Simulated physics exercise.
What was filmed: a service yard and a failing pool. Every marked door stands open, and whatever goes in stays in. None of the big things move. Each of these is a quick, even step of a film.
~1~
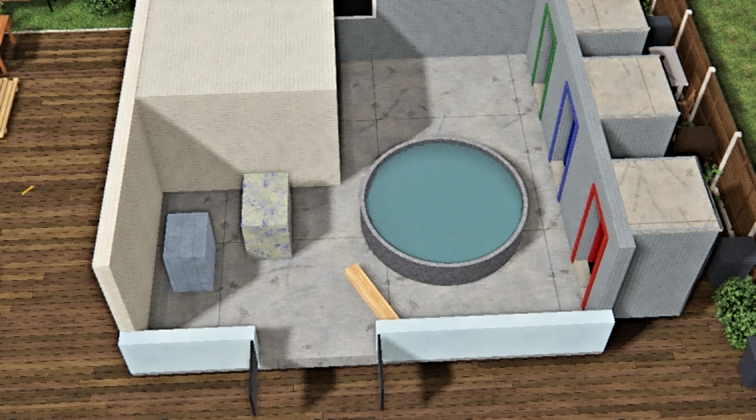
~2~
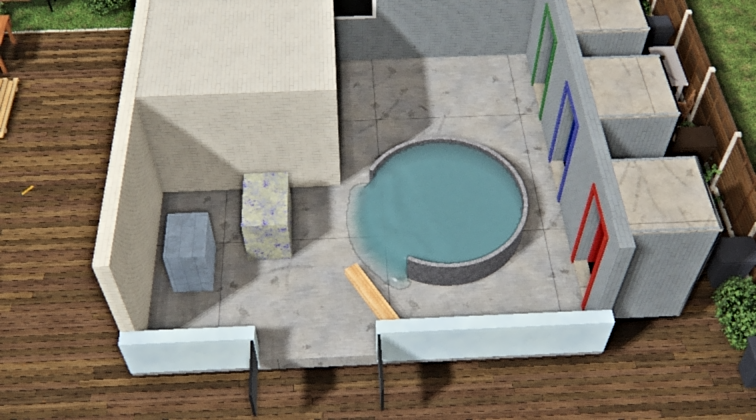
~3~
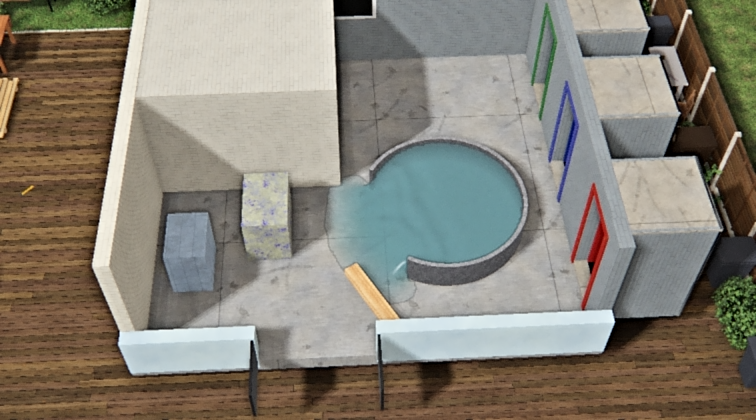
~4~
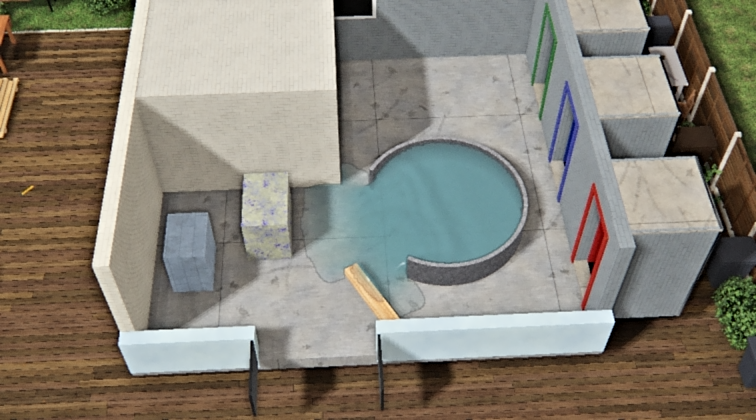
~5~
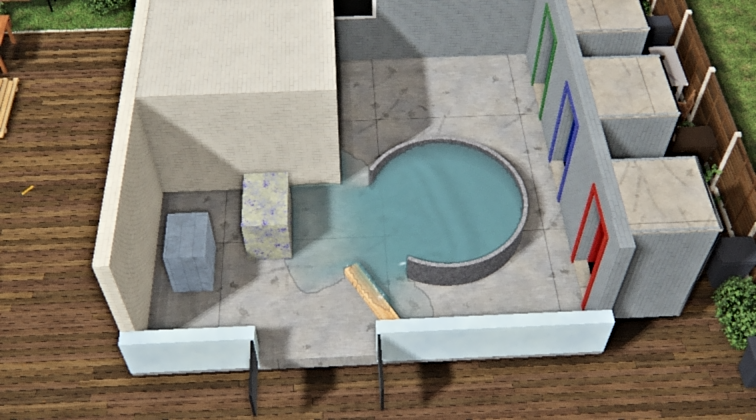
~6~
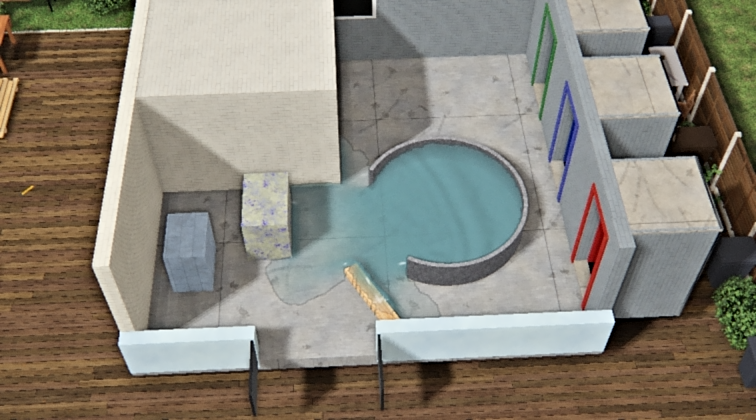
The left side of a round pool gave way in a walled yard, and water poured out across the paving, spreading left to the speckled block and around the wooden plank near the front wall.
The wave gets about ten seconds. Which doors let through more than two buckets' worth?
One by one: The red door will receive two buckets or fewer; the blue door will receive two buckets or fewer; the green door will receive two buckets or fewer.
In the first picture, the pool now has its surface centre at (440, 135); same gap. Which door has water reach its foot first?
The door marked green.
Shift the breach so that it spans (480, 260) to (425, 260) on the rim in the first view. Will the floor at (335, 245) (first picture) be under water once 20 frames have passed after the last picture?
There: Under water.
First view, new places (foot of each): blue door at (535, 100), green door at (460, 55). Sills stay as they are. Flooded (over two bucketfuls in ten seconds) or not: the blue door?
In short: Blue door holds.
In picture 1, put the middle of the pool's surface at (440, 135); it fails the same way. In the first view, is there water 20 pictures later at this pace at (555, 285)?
Untouched.
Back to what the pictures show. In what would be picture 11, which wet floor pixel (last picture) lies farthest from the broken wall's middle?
Close to (163, 197).
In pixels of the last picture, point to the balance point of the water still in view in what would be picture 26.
I'd say around (350, 244).
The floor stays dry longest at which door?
It would be the one in green.
A moment on, water covers 35 % of the floor; the red door not reached, the blue door not reached, the green door not reached.
Next, water covers 50 % of the floor; the red door not reached, the blue door not reached, the green door not reached.
Then, water covers 55 % of the floor; the red door wet at the sill, nothing in, the blue door not reached, the green door not reached.
Later, water covers 75 % of the floor; the red door under two buckets in, the blue door wet at the sill, nothing in, the green door not reached.
In the end, water covers 95 % of the floor; the red door under two buckets in, the blue door wet at the sill, nothing in, the green door wet at the sill, nothing in.
